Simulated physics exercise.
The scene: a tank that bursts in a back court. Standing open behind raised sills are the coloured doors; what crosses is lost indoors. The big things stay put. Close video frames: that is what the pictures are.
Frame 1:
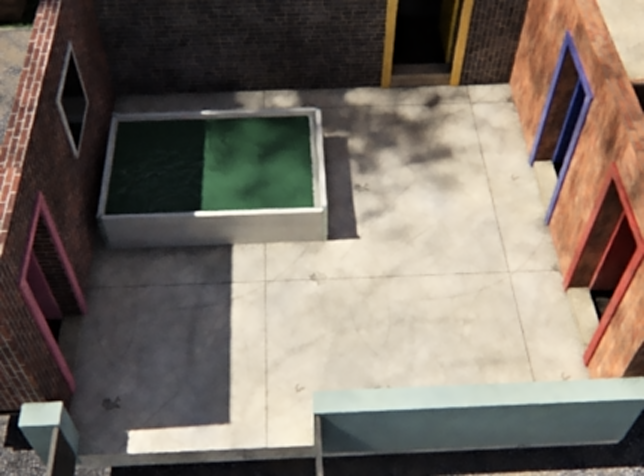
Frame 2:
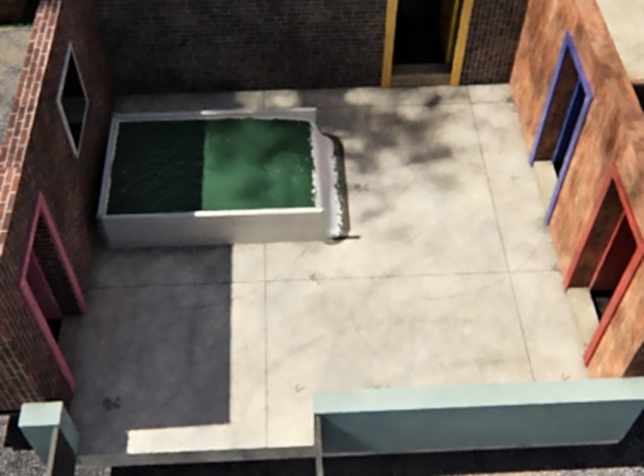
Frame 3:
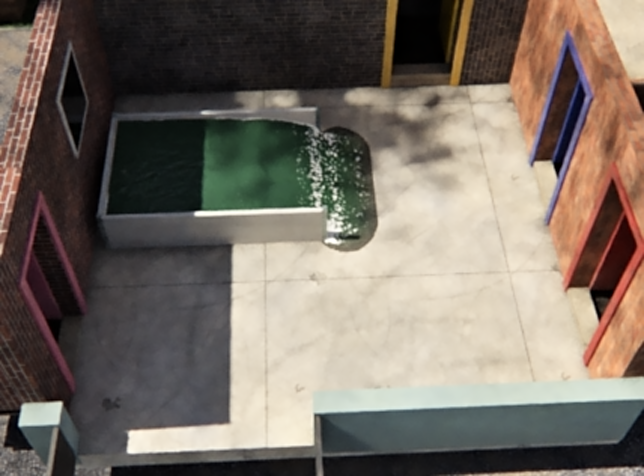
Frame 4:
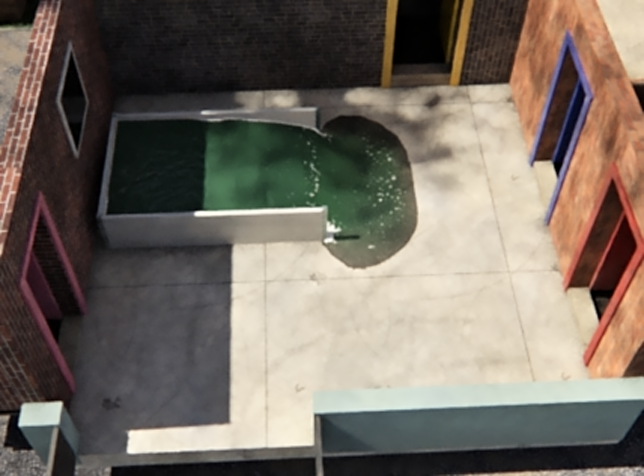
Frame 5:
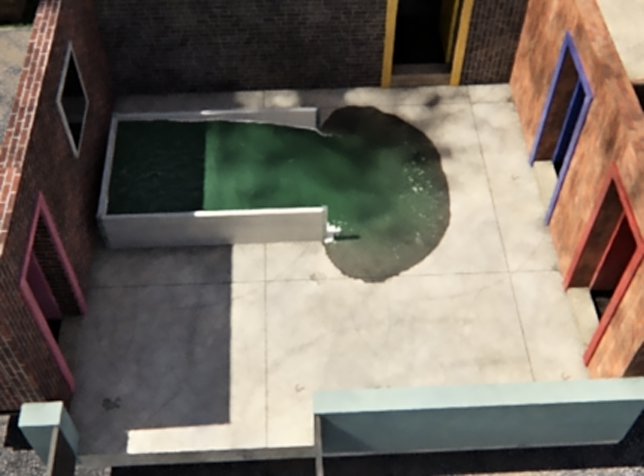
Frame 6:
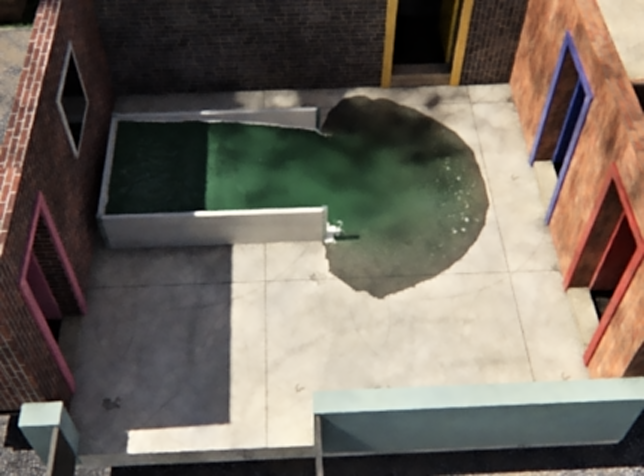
Green water bursting through the right end of a raised tank and spreading in a widening pool across a pale walled courtyard.
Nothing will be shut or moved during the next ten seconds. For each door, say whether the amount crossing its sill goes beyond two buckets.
One by one: The yellow door is going to stay inside the allowance; the red door is going to overshoot the allowance; the blue door is going to overshoot the allowance; the pink door is going to overshoot the allowance.
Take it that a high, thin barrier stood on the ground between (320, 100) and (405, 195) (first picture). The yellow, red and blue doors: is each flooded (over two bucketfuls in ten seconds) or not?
I'd say the yellow door remains below the mark, the red door gets past the mark, and the blue door remains below the mark.
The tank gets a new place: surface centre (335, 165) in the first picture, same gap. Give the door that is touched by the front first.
It's the blue door.
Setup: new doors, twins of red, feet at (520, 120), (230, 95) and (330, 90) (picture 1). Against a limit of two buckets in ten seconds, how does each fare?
Same order as asked - exceeds the limit, stays within the limit and stays within the limit.
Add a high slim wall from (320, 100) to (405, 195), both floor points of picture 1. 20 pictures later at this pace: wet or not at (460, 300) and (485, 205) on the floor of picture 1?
Result, in order: Swamped / swamped.
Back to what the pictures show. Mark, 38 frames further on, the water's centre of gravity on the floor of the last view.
Near (386, 234).
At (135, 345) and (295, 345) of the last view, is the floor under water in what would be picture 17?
In turn: No water, not flooded.
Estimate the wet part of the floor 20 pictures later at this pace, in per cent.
That works out at 45 %.
A moment on, water covers 40 % of the floor; the yellow door wet at the sill, nothing in, the red door not reached, the blue door under two buckets in, the pink door not reached.
Next, water covers 45 % of the floor; the yellow door wet at the sill, nothing in, the red door wet at the sill, nothing in, the blue door over two buckets in, the pink door not reached.
Then, water covers 45 % of the floor; the yellow door wet at the sill, nothing in, the red door under two buckets in, the blue door far over two buckets in, the pink door not reached.
Later, water covers 90 % of the floor; the yellow door wet at the sill, nothing in, the red door over two buckets in, the blue door far over two buckets in, the pink door wet at the sill, nothing in.
In the end, water covers 100 % of the floor; the yellow door wet at the sill, nothing in, the red door over two buckets in, the blue door far over two buckets in, the pink door over two buckets in.
